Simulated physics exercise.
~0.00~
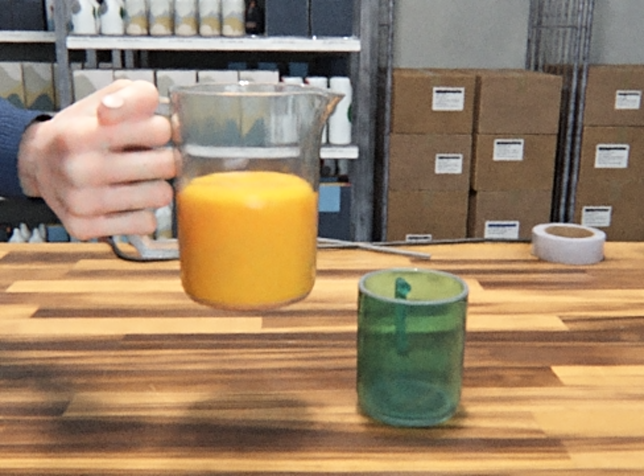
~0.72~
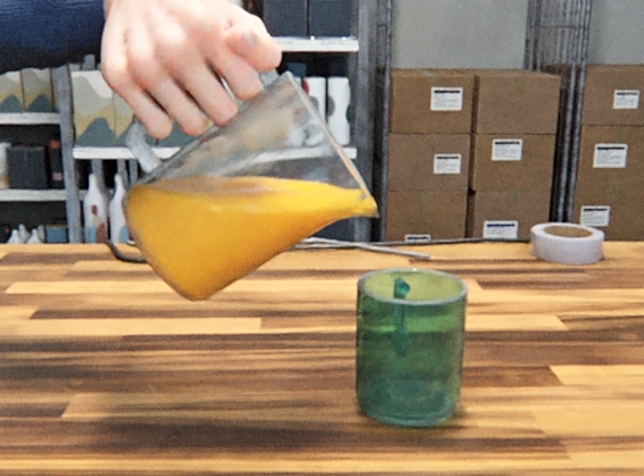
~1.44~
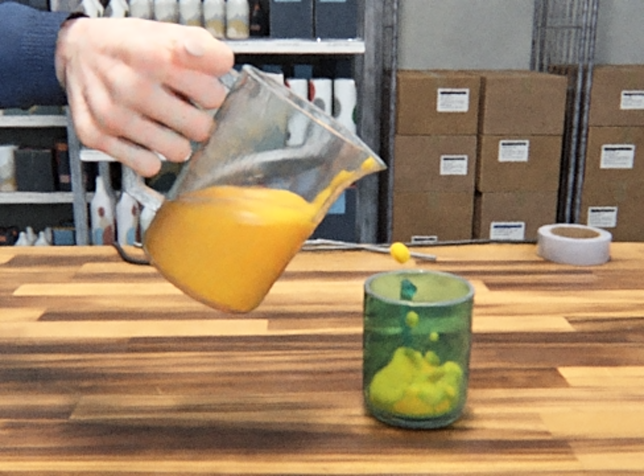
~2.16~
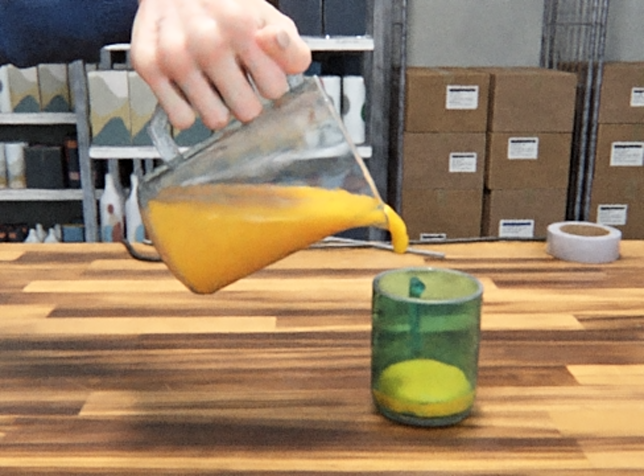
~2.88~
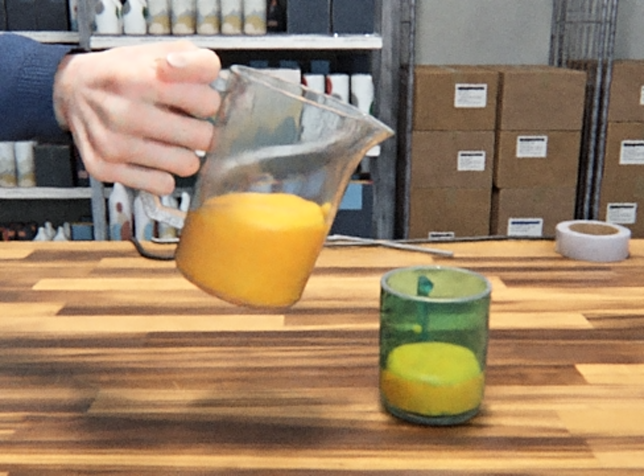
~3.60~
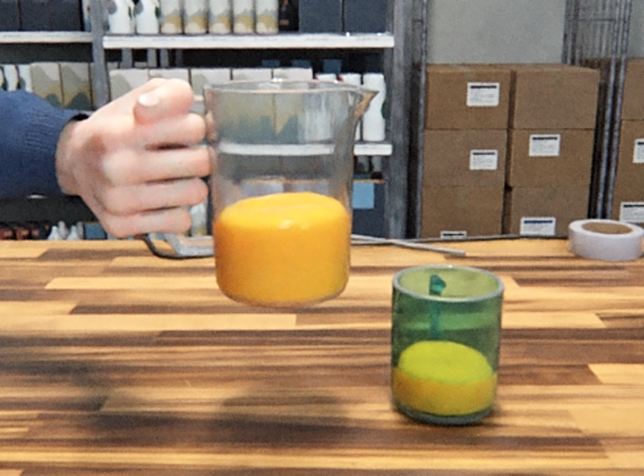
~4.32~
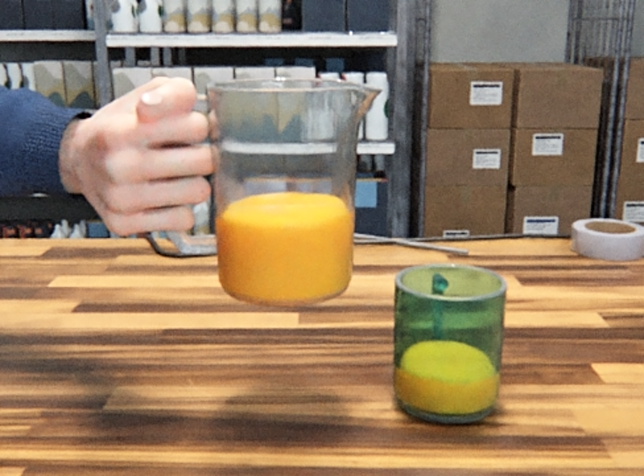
Storeroom worktop with a hand tipping a glass pitcher twice, pouring orange juice into a green glass, then holding it level.
